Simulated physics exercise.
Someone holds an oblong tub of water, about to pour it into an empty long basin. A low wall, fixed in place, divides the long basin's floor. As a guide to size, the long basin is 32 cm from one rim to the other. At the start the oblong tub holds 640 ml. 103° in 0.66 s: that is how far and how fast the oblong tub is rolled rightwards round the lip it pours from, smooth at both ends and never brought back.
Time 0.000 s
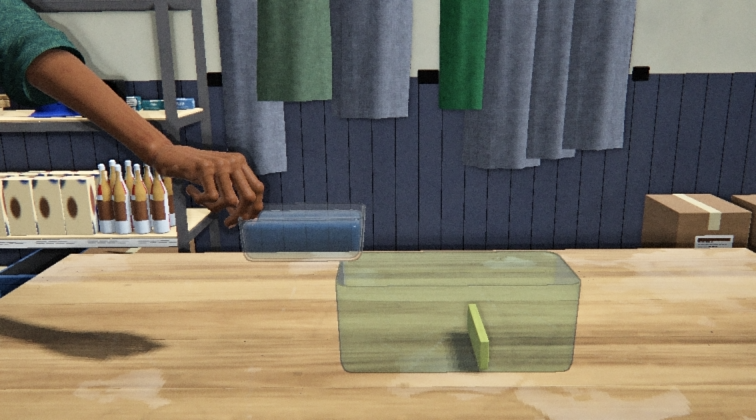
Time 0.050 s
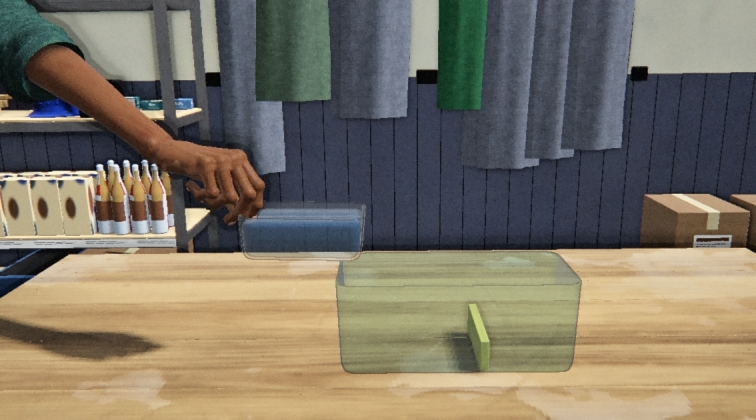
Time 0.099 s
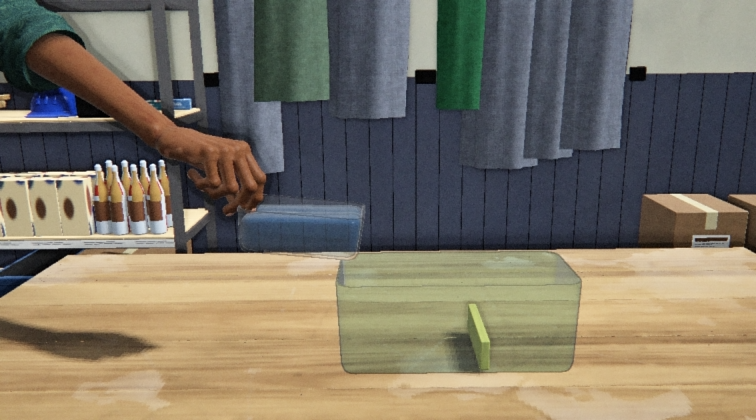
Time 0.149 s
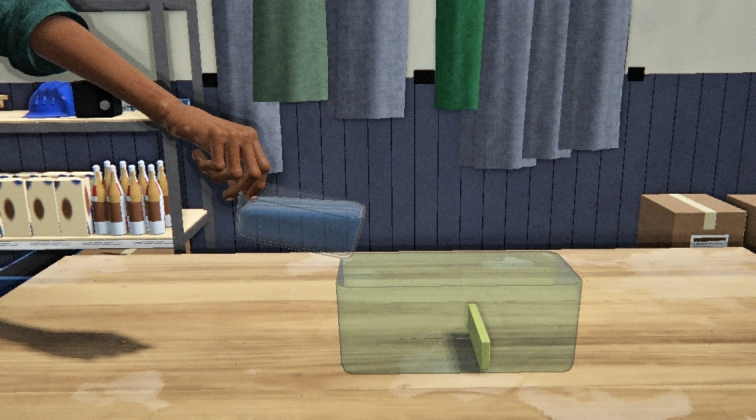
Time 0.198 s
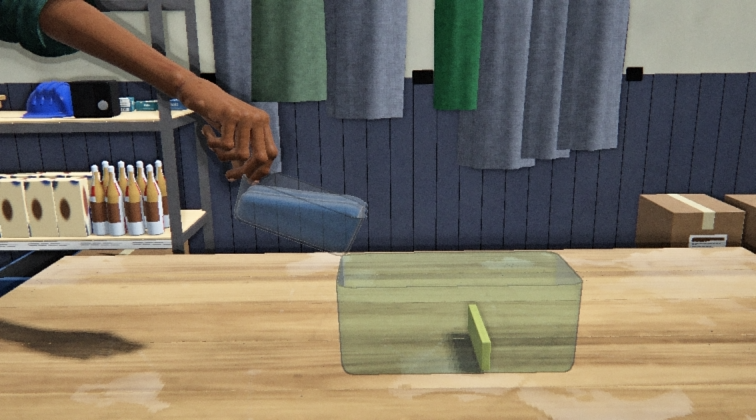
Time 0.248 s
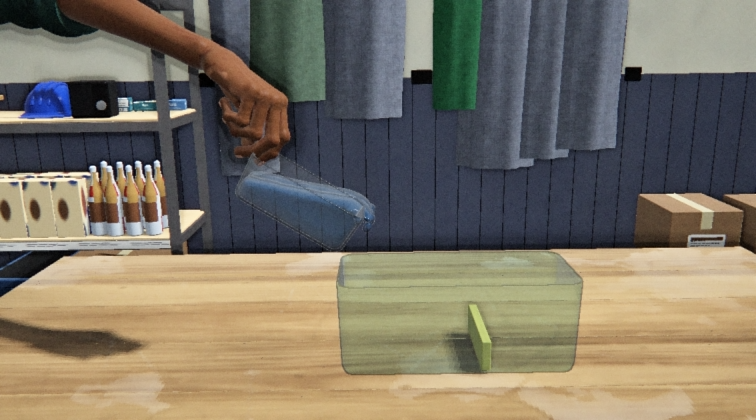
At first, a hand holds a clear oblong tub of blue water level above a wooden table, beside an empty, greenish long basin with a low wall inside. The hand then rises, tilting the tub rightwards, slowly and then more steeply, until the water bulges just past its lower right rim.
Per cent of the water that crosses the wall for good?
19 per cent.
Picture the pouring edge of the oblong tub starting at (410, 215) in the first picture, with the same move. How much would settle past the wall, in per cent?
It would then come to around 60 percent.
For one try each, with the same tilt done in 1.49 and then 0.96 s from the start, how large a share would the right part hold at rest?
Result: 10 per cent, then 10 per cent.
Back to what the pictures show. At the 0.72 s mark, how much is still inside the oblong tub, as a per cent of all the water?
I'd say some 0 per cent remains.
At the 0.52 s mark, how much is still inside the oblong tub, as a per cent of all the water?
Fraction remaining: Approx. 16 per cent.
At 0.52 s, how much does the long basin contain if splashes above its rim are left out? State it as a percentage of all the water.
Near 30 in a hundred.
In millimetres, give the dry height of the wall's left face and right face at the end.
Noted: Left near 22 mm, right near 34 mm.
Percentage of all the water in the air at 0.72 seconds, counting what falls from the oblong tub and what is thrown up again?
3 in a hundred, give or take.
By 0.52 s the tilt is 92° and 15 per cent is still to pour, 30 is left of the wall and 0 right of it.
By 0.72 s the tilt is 103° and 0 per cent is still to pour, 84 is left of the wall and 8 right of it.
By 0.93 s the tilt is 103° and 0 per cent is still to pour, 78 is left of the wall and 9 right of it.
By 1.16 s the tilt is 103° and 0 per cent is still to pour, 81 is left of the wall and 12 right of it.
At rest 75 per cent lies left of the wall, 19 right of it and 7 outside.
